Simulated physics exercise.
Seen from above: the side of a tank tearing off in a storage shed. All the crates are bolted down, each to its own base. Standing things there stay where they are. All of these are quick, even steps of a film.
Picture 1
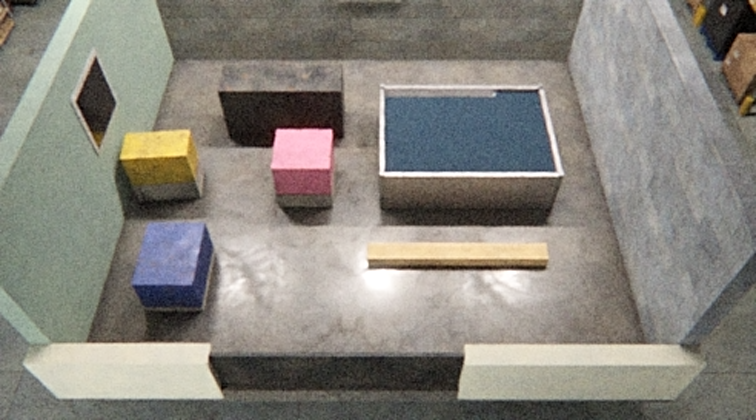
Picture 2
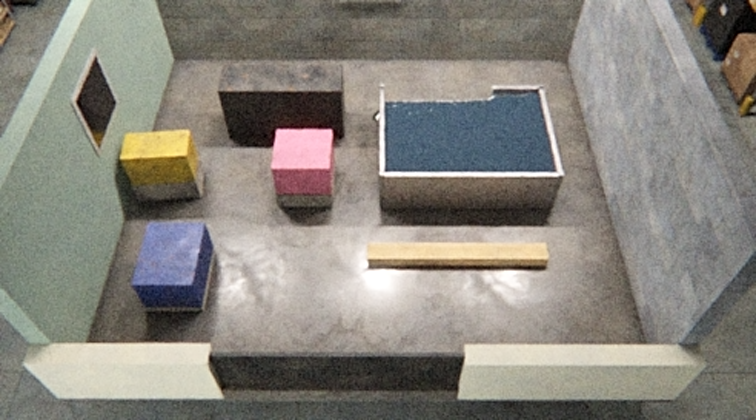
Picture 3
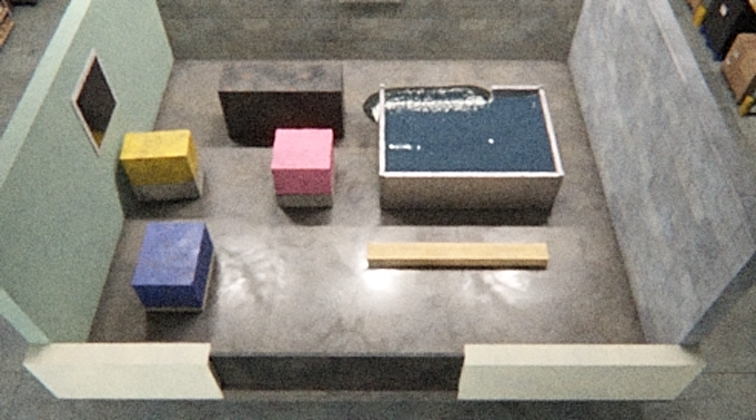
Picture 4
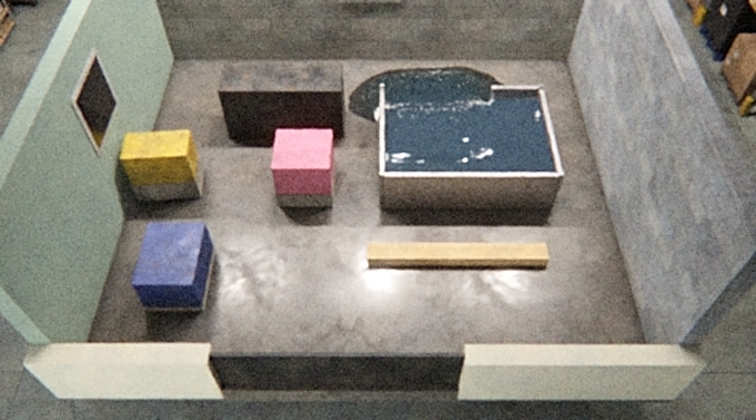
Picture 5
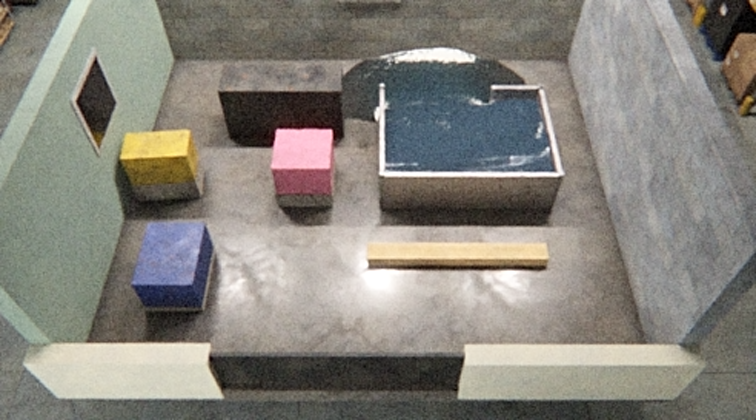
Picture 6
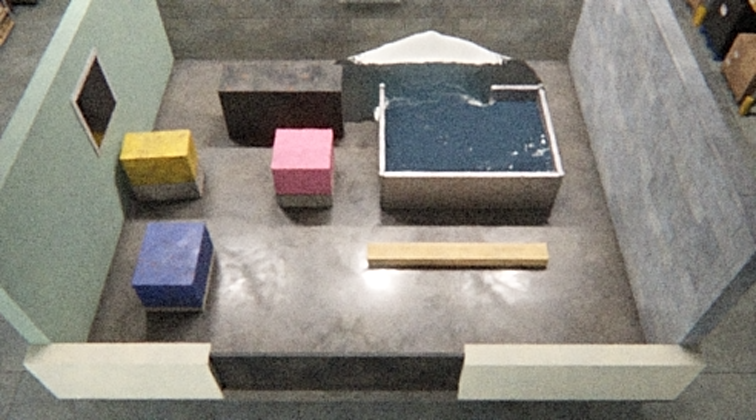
The clip opens on an open tank of dark water, whole and still, among coloured blocks in a walled shed. Part of its far side gives way, and water pours out behind it, spreading across the floor and surging in a white, foamy mound against the back wall.
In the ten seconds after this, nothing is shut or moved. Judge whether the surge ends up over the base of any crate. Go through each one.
One by one: The pink crate is protected by its plinth, the yellow crate is protected by its plinth, the blue crate is not protected by its plinth.
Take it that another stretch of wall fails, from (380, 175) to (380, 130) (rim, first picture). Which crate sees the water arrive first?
That is the pink-painted one.
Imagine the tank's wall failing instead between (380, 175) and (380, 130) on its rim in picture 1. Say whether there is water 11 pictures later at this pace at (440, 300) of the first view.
That spot: Spared.
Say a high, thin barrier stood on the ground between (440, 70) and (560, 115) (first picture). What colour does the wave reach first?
I'd go with the yellow crate.
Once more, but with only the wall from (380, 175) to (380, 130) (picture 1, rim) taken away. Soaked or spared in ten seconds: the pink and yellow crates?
The pink one is reached; the yellow one is untouched.
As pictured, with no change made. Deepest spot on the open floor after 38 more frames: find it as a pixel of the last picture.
About (165, 168).
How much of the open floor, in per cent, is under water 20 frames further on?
I'd say close to 50 per cent.
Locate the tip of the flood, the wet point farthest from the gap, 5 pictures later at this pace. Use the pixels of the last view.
The wet point farthest out is around (257, 61).
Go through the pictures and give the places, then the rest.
The open tank at (465, 132) is whole and still, in the first frame.
Water pours out on the open tank's far side and has run to a hidden place, in the second frame.
The front is at (369, 106), out from the gap on the open tank's far side, in the third frame.
The front is at (489, 79), out from the gap on the open tank's far side, in the fourth frame.
Water pours out on the open tank's far side and has run to (370, 61), in the fifth frame.
Water pours out on the open tank's far side and has run to (517, 61), in the sixth frame.
A moment on, water covers 20 % of the floor; the pink crate not reached, the yellow crate not reached, the blue crate not reached.
Next, water covers 30 % of the floor; the pink crate not reached, the yellow crate not reached, the blue crate not reached.
Then, water covers 50 % of the floor; the pink crate not reached, the yellow crate water round its plinth, the blue crate not reached.
Later, water covers 80 % of the floor; the pink crate water round its plinth, the yellow crate water round its plinth, the blue crate water round its plinth.
In the end, water covers 100 % of the floor; the pink crate stayed above the water, the yellow crate stayed above the water, the blue crate was topped.
